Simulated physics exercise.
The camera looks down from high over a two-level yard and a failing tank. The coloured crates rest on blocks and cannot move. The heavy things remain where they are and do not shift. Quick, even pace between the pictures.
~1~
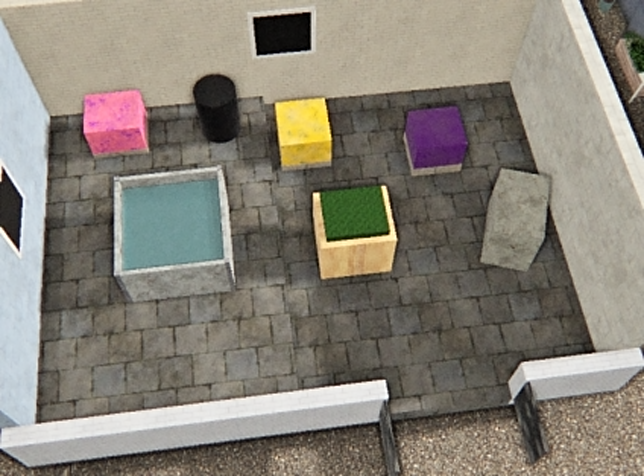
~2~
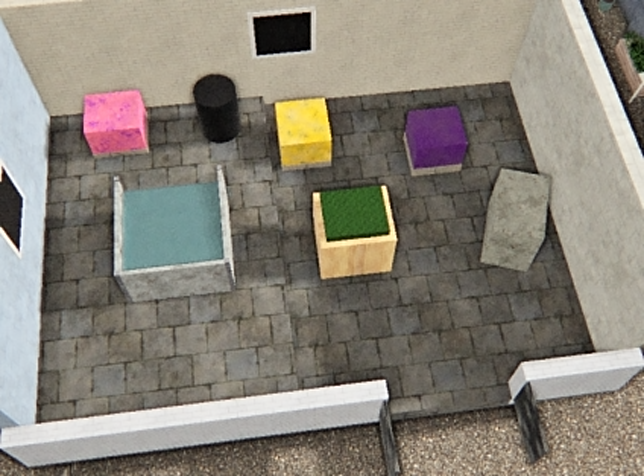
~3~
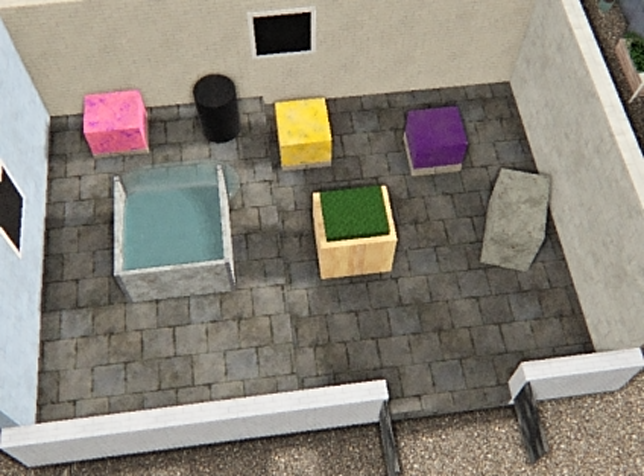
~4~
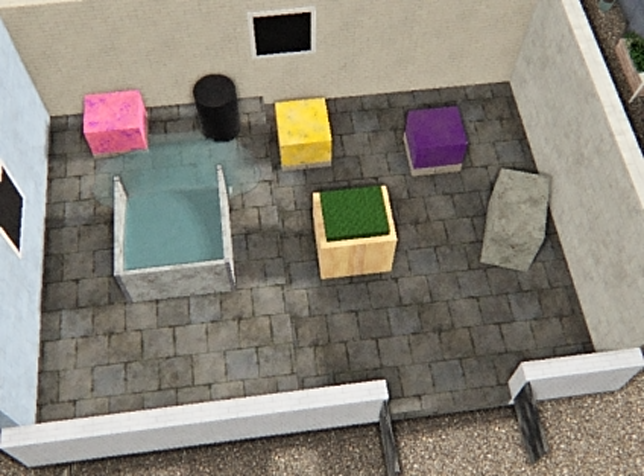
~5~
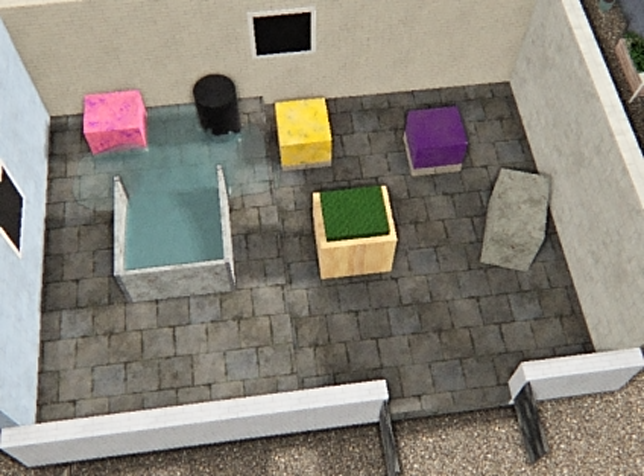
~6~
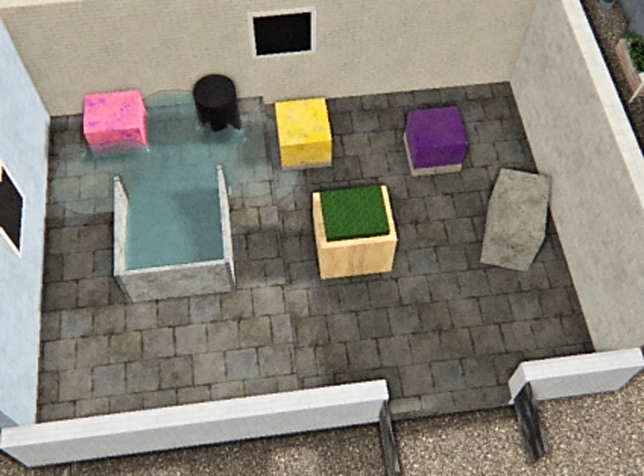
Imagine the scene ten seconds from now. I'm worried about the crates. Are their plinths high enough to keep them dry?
In order: The yellow crate is hit; the purple crate is spared; the pink crate is hit.
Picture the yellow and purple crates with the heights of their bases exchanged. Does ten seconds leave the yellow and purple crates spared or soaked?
Well, yellow is inundated and purple stays untouched then.
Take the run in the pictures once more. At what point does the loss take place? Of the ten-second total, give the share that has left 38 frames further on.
It works out at roughly 5 per cent.
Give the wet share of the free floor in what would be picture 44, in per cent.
It comes out near 80 percent.
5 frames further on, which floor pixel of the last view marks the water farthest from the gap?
The farthest wet point should be near (345, 97).
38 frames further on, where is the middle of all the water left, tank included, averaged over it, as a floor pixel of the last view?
I'd mark it close to (275, 231).
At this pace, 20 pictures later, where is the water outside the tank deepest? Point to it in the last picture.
Around (278, 157).
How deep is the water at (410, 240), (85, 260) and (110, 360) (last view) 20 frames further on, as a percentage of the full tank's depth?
Respectively 0, 6 and 4 per cent.
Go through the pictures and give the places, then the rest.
The first picture shows the open tank at (171, 222) is whole and still.
In the second picture, water pours out on the open tank's far side and has run to (229, 196).
In the third picture, water pours out on the open tank's far side and has run to a hidden place.
In the fourth picture, the front is at (244, 152), out from the gap on the open tank's far side.
In the fifth picture, water pours out on the open tank's far side and has run to (169, 106).
In the sixth picture, water pours out on the open tank's far side and has run to (262, 111).
A moment on, water covers 20 % of the floor; the yellow crate water round its plinth, the purple crate not reached, the pink crate water round its plinth.
Next, water covers 30 % of the floor; the yellow crate water round its plinth, the purple crate water round its plinth, the pink crate water round its plinth.
Then, water covers 55 % of the floor; the yellow crate water round its plinth, the purple crate water round its plinth, the pink crate water round its plinth.
Later, water covers 80 % of the floor; the yellow crate water round its plinth, the purple crate water round its plinth, the pink crate water round its plinth.
In the end, water covers 95 % of the floor; the yellow crate was topped, the purple crate stayed above the water, the pink crate was topped.
